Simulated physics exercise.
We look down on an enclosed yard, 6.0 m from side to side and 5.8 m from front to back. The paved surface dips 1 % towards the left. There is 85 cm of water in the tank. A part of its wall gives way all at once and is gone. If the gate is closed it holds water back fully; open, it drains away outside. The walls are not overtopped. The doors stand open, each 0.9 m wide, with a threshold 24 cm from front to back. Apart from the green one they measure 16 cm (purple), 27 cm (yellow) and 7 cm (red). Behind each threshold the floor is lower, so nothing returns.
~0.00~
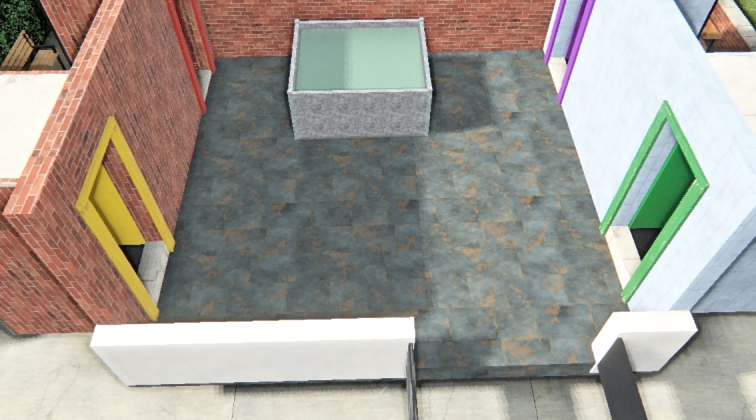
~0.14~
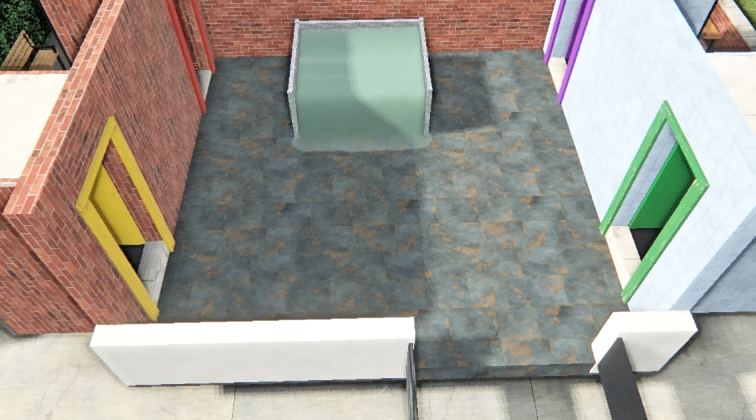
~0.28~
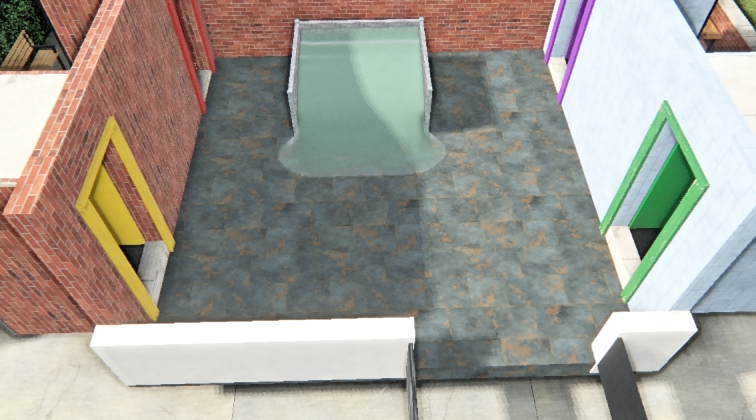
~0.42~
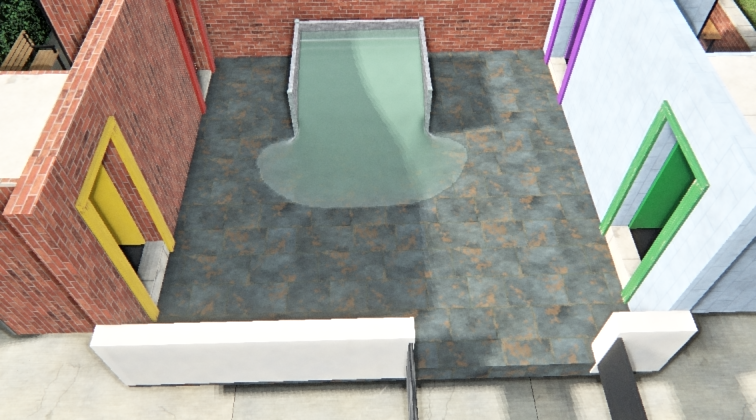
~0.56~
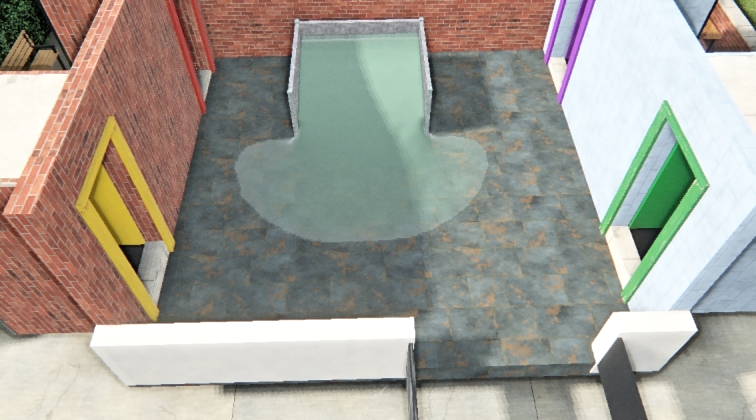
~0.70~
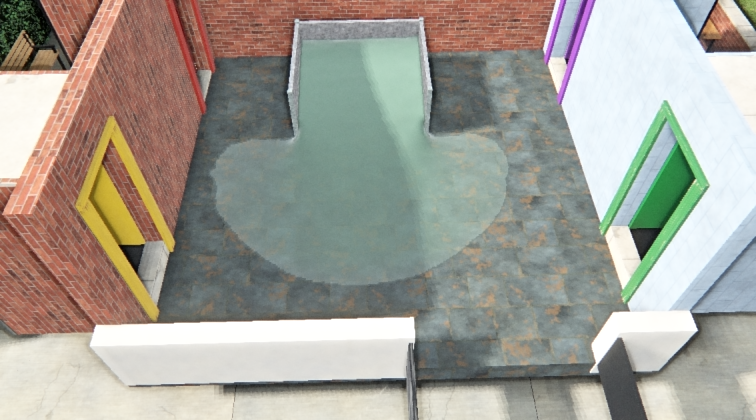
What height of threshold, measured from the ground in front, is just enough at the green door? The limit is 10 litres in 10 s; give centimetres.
It would have to be roughly 7 cm high.
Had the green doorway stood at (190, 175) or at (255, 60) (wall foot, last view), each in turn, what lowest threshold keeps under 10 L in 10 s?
Roughly 8.5 and 15 cm.
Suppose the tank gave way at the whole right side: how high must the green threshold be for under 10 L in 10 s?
Then roughly 7.0 cm.
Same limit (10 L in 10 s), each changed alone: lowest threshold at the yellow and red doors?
About 27 cm at yellow and 12.5 cm at red.
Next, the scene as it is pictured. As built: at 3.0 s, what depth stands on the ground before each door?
Depths in cm: Purple 0, green 7, yellow 28, red 0.
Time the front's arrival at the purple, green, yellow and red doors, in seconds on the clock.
Arrival: Purple 7.5 s, green 1.6 s, yellow 1.2 s, red 4.0 s.
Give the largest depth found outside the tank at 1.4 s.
Roughly 40 cm.
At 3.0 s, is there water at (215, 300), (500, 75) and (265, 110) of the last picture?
In turn: Flooded, still dry, dry.
After 1.4 s water covers 55 % of the floor, deepest (40 cm) near (340, 351); it has not reached the green door.
After 3.0 s water covers 60 % of the floor, deepest (34 cm) near (146, 357); 7 cm at the green door, 0 litres in over its 23 cm threshold.
After 10.0 s water covers 100 % of the floor, deepest (12 cm) near (188, 177); 3 cm at the green door, 0 litres in over its 23 cm threshold.
At the green door as built, the water arrived by 1.7 s and peaked near 10 cm at 2.2 s.
With a threshold of 6.5 cm, 14 litres would have come in within the 10 s; with 7.5 cm, 7 litres. So under 10 litres takes about 7 cm.
